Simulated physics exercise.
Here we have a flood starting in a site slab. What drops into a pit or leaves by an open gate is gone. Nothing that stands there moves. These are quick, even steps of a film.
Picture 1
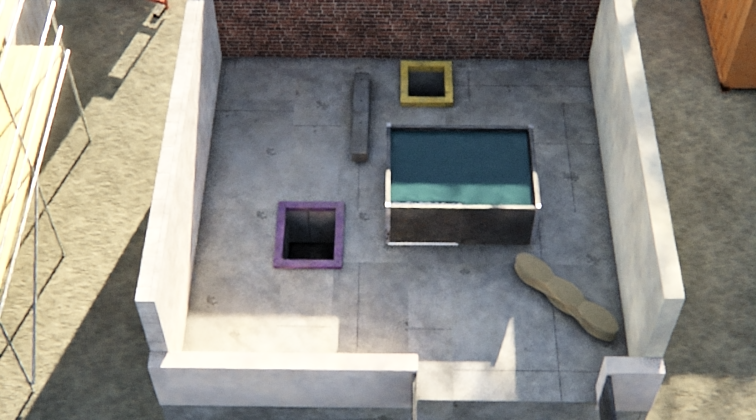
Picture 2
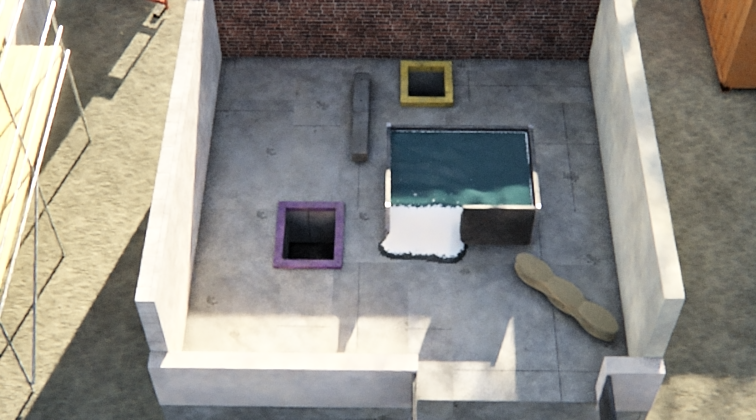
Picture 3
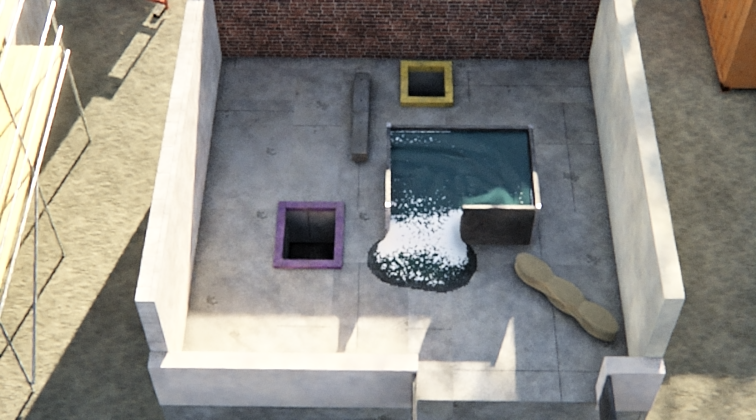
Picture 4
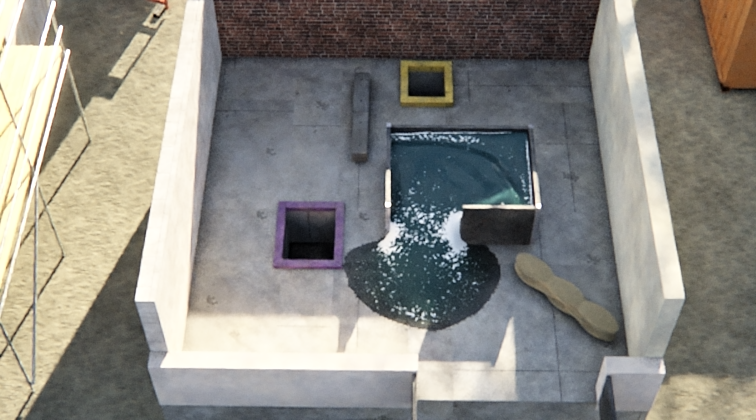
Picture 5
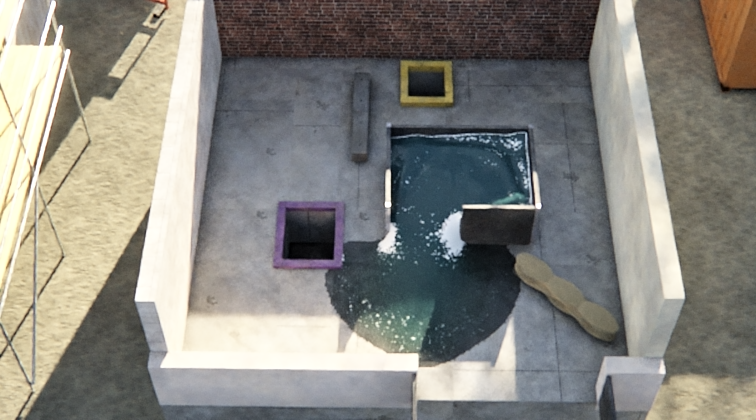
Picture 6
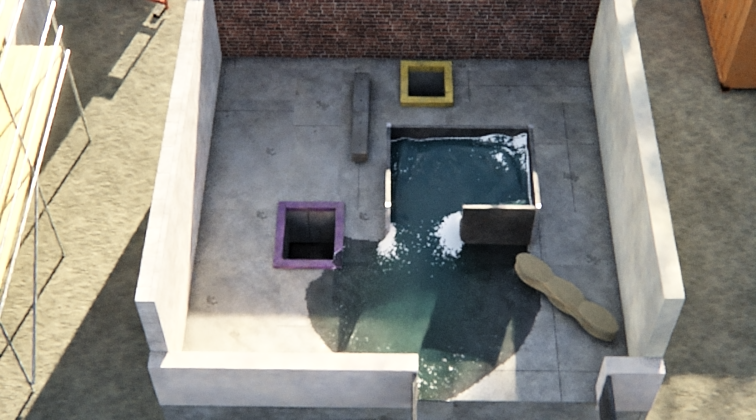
Water pouring from a gap in an open tank, spreading across a walled concrete slab past a purple-rimmed pit toward the front wall.
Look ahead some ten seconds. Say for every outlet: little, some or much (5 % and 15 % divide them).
One by one: The gate takes above 15 %; the purple pit takes not even 5 %; the yellow pit takes not even 5 %.
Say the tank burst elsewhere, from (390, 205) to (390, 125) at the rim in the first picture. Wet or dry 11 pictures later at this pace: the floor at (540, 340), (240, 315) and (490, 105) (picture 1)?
In turn: No water, flooded, dry.
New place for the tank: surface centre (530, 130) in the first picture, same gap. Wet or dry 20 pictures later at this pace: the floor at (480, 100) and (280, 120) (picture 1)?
As listed: Clear, clear.
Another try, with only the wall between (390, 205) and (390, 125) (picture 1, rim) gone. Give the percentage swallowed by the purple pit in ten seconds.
Roughly, in per cent: Purple 35.
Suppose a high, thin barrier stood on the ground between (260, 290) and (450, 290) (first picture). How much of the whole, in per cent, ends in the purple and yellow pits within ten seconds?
Parts in a hundred: Purple 25, yellow 0.
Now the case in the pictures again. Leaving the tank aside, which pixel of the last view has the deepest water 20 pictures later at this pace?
Close to (192, 380).
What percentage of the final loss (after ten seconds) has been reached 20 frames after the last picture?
Near 55 in a hundred.
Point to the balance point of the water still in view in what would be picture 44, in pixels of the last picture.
Near (341, 239).
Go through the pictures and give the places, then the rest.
The first picture shows still water in the open tank at (461, 169).
In the second picture, water pours out at (425, 230) and has run to (382, 245).
In the third picture, the front is at (457, 283), out from the gap at (425, 231).
In the fourth picture, the front is at (446, 322), out from the gap at (425, 232).
In the fifth picture, the front is at a hidden place, out from the gap at (425, 232).
In the sixth picture, water pours out at (425, 231) and has run to a hidden place.
A moment on, water covers 30 % of the floor; the gate 5 %, the purple pit 0 %, the yellow pit 0 %.
Next, water covers 30 % of the floor; the gate 15 %, the purple pit 0 %, the yellow pit 0 %.
Then, water covers 45 % of the floor; the gate 26 %, the purple pit 0 %, the yellow pit 0 %.
Later, water covers 60 % of the floor; the gate 36 %, the purple pit 1 %, the yellow pit 0 %.
In the end, water covers 65 % of the floor; the gate 44 %, the purple pit 2 %, the yellow pit 0 %.
